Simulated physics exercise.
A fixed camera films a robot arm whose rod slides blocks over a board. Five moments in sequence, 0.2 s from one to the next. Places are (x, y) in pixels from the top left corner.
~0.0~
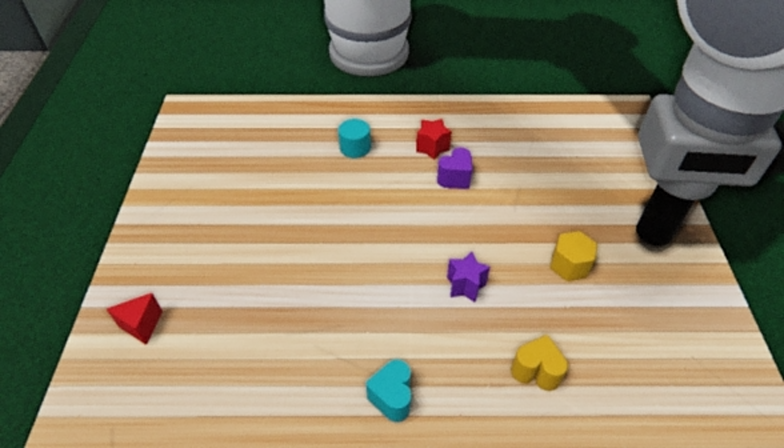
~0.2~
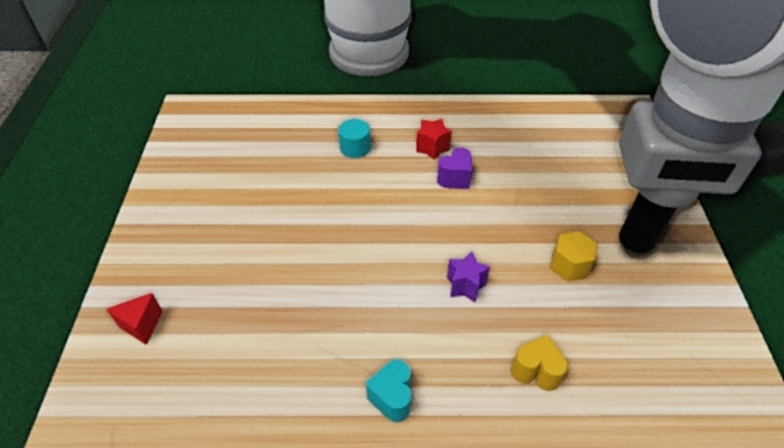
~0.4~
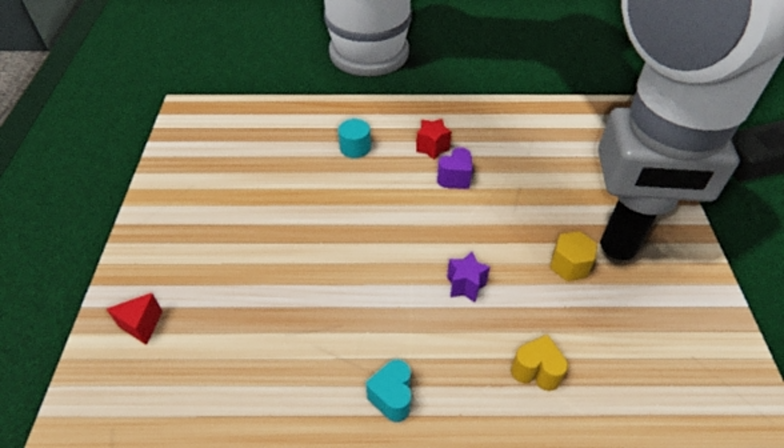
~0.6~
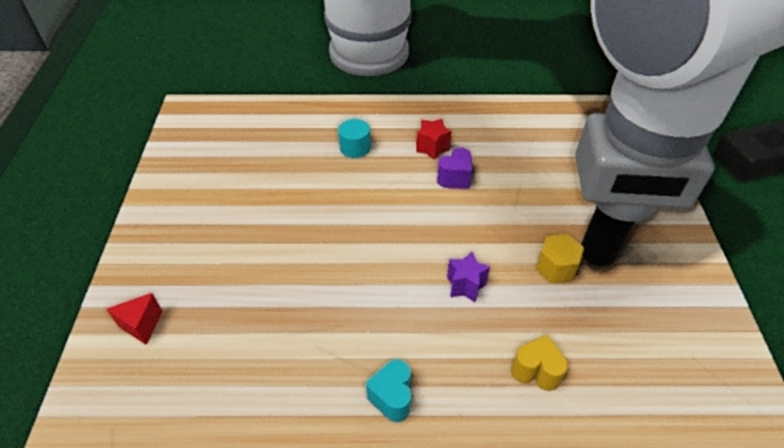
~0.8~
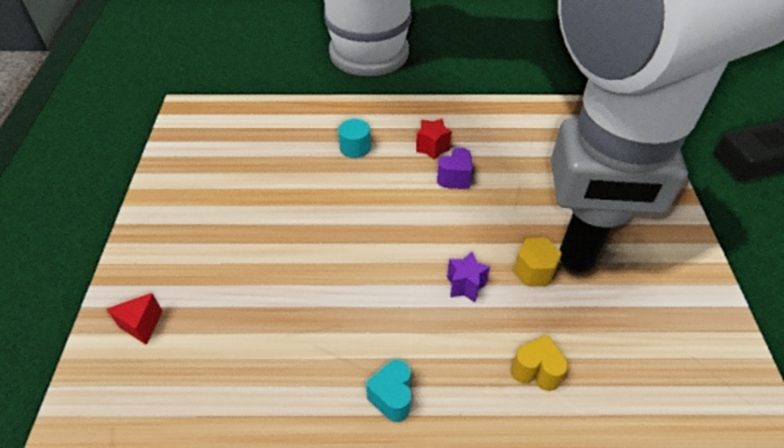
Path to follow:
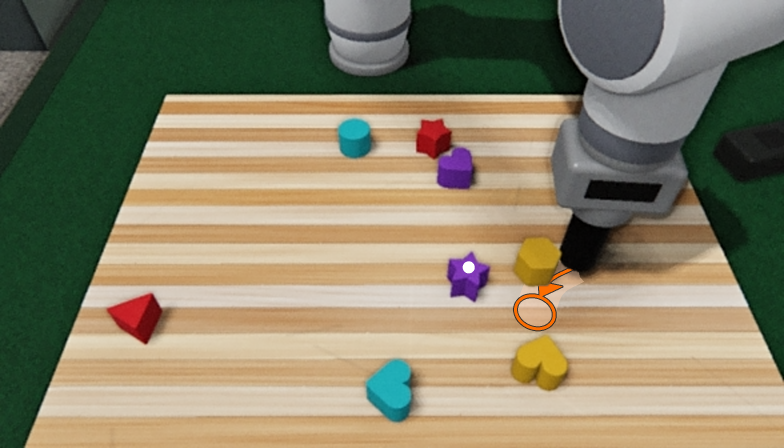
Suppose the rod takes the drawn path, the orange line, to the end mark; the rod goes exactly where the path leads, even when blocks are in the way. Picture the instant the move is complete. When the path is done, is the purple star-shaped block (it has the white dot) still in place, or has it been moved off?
It is left in place.
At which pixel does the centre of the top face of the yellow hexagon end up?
Somewhere near (511, 259).
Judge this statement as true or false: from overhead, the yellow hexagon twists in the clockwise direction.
The claim holds.
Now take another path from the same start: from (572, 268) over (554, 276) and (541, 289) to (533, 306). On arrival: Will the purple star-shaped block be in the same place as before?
Yes - that is the case.
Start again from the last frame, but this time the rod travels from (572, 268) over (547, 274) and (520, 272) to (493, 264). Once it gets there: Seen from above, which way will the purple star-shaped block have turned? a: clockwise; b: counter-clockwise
The one that fits is b, counter-clockwise.
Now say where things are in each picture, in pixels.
Tip of the rod at (654, 233), middles of tops, purple star-shaped block at (469, 267), yellow hexagon at (577, 246), in the first frame.
Rod at (637, 240), nothing pushed, in the second frame.
Rod at (618, 246), nothing pushed, in the third frame.
Rod at (598, 252), yellow hexagon at (563, 249), in the fourth frame.
Rod at (577, 257), purple star-shaped block at (469, 267), yellow hexagon at (540, 252), in the fifth frame.
The line goes from (572, 268) through (554, 278) and (541, 293) to (535, 312); the dot is on the purple star-shaped block.
What follows on the original path. Halfway along, rod at (550, 274); yellow hexagon at (513, 257), turned 40° clockwise.
At the end, rod at (539, 301); purple star-shaped block unmoved; yellow hexagon at (511, 259), turned 55° clockwise.
